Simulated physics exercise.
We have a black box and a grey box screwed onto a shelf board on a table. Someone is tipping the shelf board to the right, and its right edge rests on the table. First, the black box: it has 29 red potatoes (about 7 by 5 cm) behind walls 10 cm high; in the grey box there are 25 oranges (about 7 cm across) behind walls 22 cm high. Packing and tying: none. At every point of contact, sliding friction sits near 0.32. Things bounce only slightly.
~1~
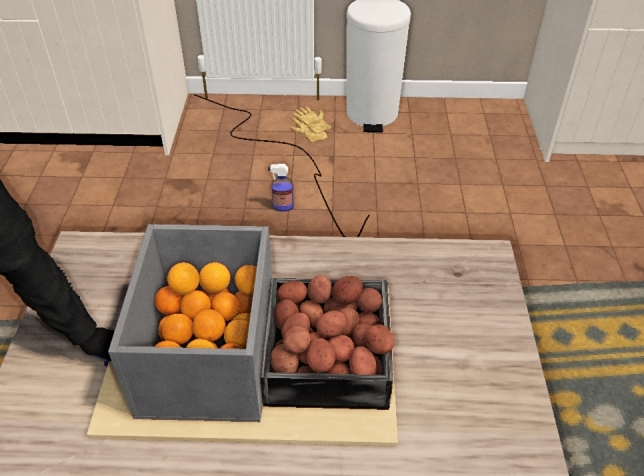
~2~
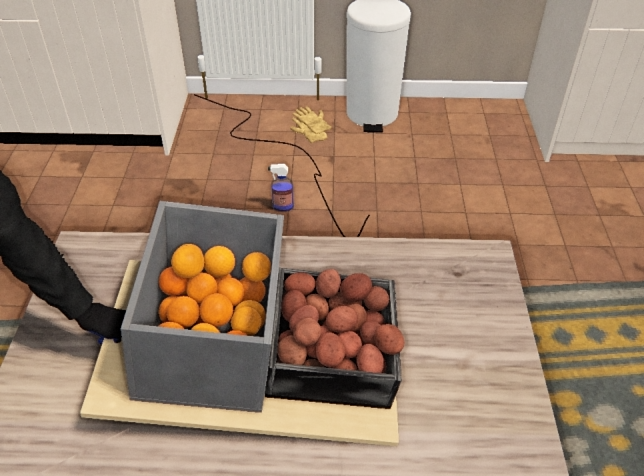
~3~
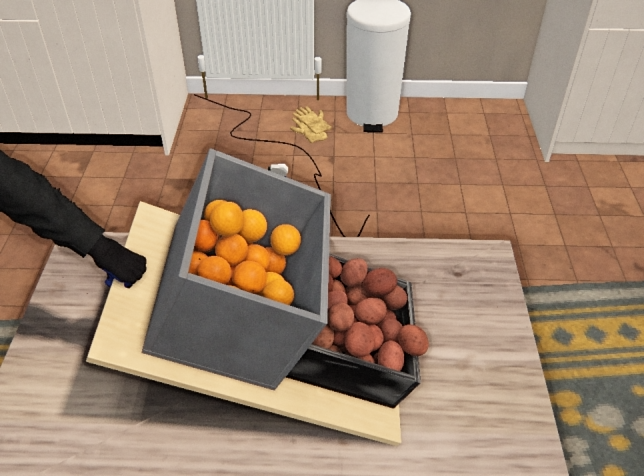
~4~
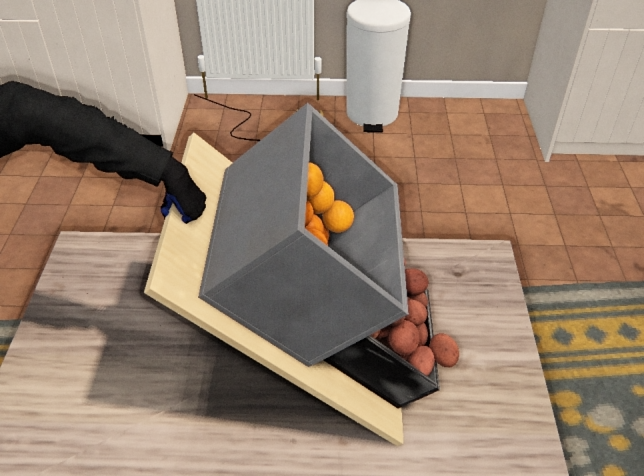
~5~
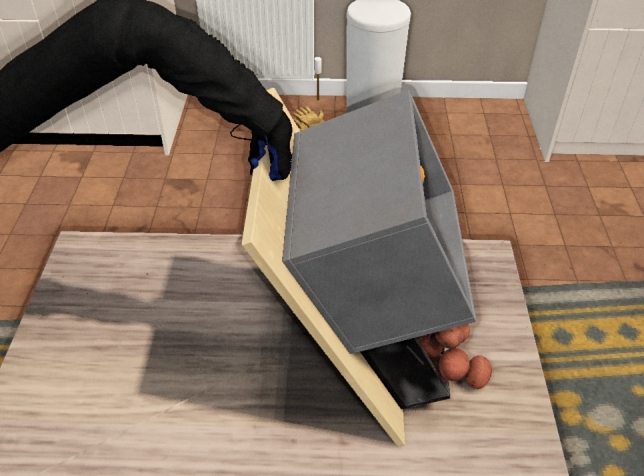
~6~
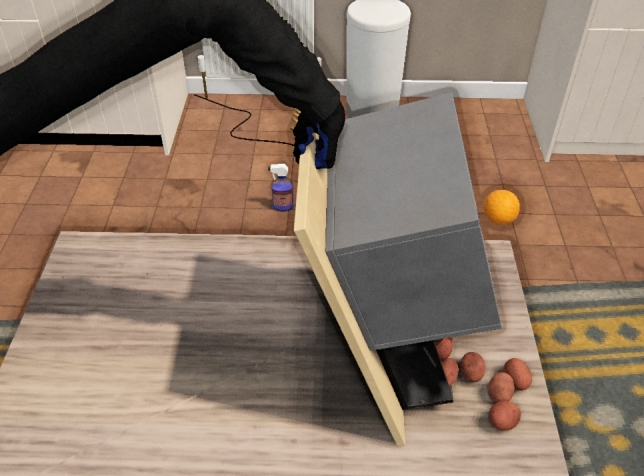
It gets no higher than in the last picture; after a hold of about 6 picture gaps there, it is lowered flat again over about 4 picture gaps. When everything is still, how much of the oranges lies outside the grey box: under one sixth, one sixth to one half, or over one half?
Probably from one sixth up to half of the pieces get out.
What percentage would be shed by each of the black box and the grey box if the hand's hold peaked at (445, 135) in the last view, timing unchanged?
Black box 90%, grey box 100%.
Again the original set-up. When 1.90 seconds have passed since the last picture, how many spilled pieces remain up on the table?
Near 5, by my count.
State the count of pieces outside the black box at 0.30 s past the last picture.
Estimate for the black box by then: Some 8 out.
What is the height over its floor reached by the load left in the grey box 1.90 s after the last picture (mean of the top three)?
Roughly 12 cm high.
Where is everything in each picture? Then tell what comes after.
In the first frame (we follow the rim corner now nearest the camera), grey box at (246, 352); black box at (386, 378); tilt 0°; nothing out yet.
In the second frame, grey box at (264, 340); black box at (395, 377); tilt 7°.
In the third frame, grey box at (320, 318); black box at (415, 379); tilt 25°.
In the fourth frame, grey box at (403, 308); black box at (436, 385); tilt 47°.
In the fifth frame, grey box at (474, 314); black box at (449, 392); tilt 65°; 1 out, the lowest potato at (478, 372).
In the sixth frame, grey box at (500, 321); black box at (452, 396); tilt 72°; 7 out, the lowest potato at (473, 367).
Then, 0.30 s after the last picture, tilt 72°; 8 of 29 out of the black box and 2 of 25 out of the grey box.
Then, 0.68 s after the last picture, tilt 72°; 9 of 29 out of the black box and 4 of 25 out of the grey box.
Then, 1.22 s after the last picture, tilt 5°; 9 of 29 out of the black box and 7 of 25 out of the grey box.
When it is over (1.90 s after the last picture), 9 of 29 out of the black box and 7 of 25 out of the grey box. Asked share, 7 of 25, 28 per cent.
